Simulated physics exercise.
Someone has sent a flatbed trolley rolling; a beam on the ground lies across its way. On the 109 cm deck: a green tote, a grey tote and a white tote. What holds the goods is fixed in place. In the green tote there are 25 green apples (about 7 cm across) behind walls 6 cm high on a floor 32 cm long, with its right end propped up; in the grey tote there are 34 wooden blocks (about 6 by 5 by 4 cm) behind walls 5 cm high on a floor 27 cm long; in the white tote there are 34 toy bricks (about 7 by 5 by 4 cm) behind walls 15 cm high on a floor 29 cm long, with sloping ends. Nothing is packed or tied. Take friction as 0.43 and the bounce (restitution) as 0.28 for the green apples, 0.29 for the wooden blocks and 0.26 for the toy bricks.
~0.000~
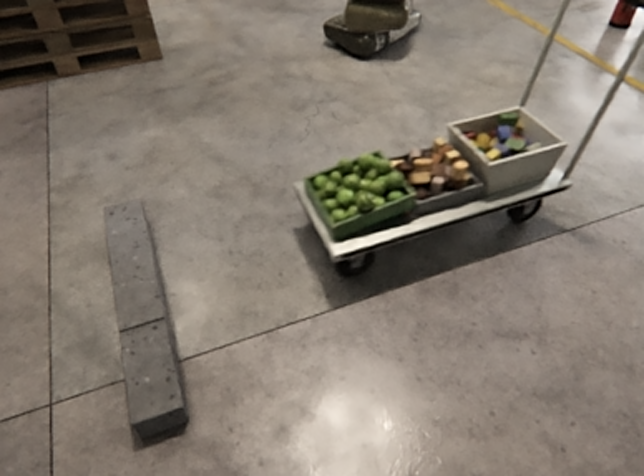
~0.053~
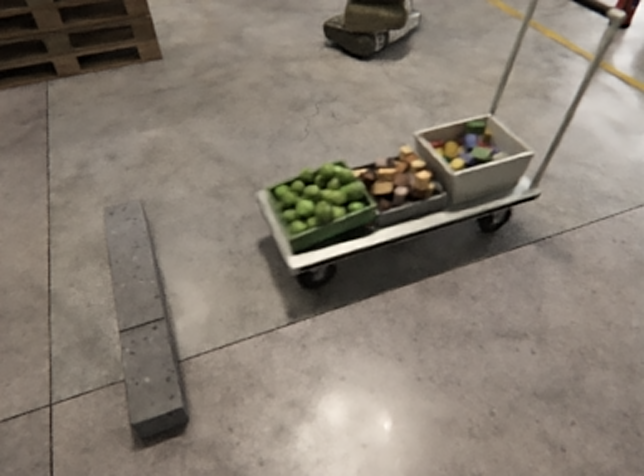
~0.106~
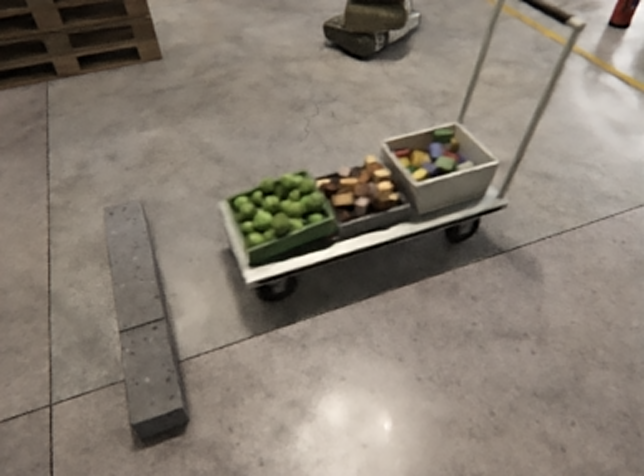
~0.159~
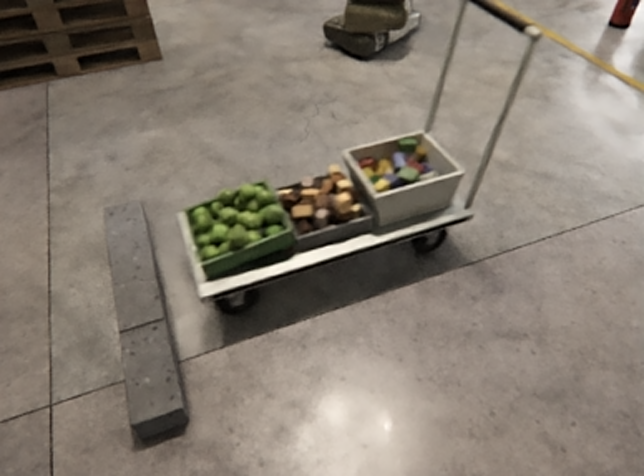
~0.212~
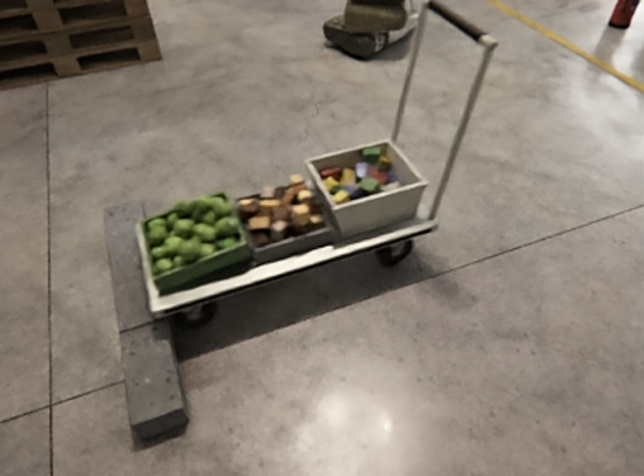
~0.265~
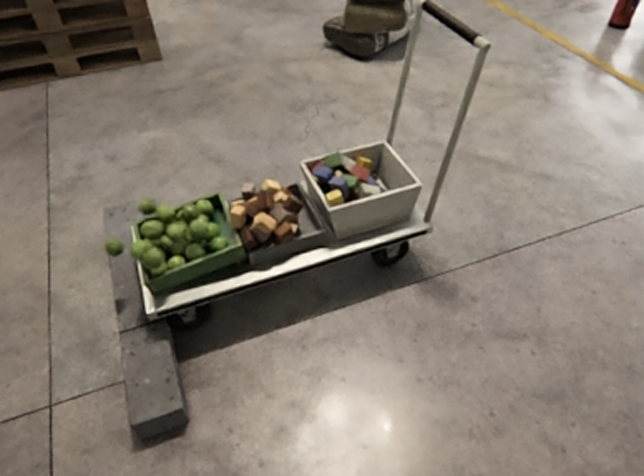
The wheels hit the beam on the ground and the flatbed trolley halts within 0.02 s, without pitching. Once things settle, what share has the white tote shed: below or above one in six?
The white tote loses less than a sixth of its toy bricks.
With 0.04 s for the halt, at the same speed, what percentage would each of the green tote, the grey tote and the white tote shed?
In that case green tote 40, grey tote 30, white tote 10 per cent.
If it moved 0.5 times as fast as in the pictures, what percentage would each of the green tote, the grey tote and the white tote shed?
In that case green tote 20, grey tote 10, white tote 0 per cent.
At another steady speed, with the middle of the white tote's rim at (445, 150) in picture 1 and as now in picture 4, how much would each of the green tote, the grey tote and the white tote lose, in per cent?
Then green tote 20, grey tote 0, white tote 0 per cent.
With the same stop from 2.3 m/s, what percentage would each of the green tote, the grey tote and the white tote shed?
Then green tote 40, grey tote 10, white tote 0 per cent.
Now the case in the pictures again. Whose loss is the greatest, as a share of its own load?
The green tote.
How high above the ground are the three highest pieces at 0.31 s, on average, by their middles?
About 46 cm.
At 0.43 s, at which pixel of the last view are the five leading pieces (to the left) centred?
Near (42, 285).
After 0.31 s, the green tote is down by 4 of 25, the grey tote is down by 3 of 34 and the white tote has all 34.
After 0.43 s, the green tote is down by 7 of 25, the grey tote is down by 8 of 34 and the white tote is down by 2 of 34.
After 0.66 s, the green tote is down by 9 of 25, the grey tote is down by 8 of 34 and the white tote is down by 2 of 34.
When it is over (at 1.16 s), the green tote is down by 9 of 25, the grey tote is down by 8 of 34 and the white tote is down by 2 of 34. Asked share, 2 of 34, 6 per cent.
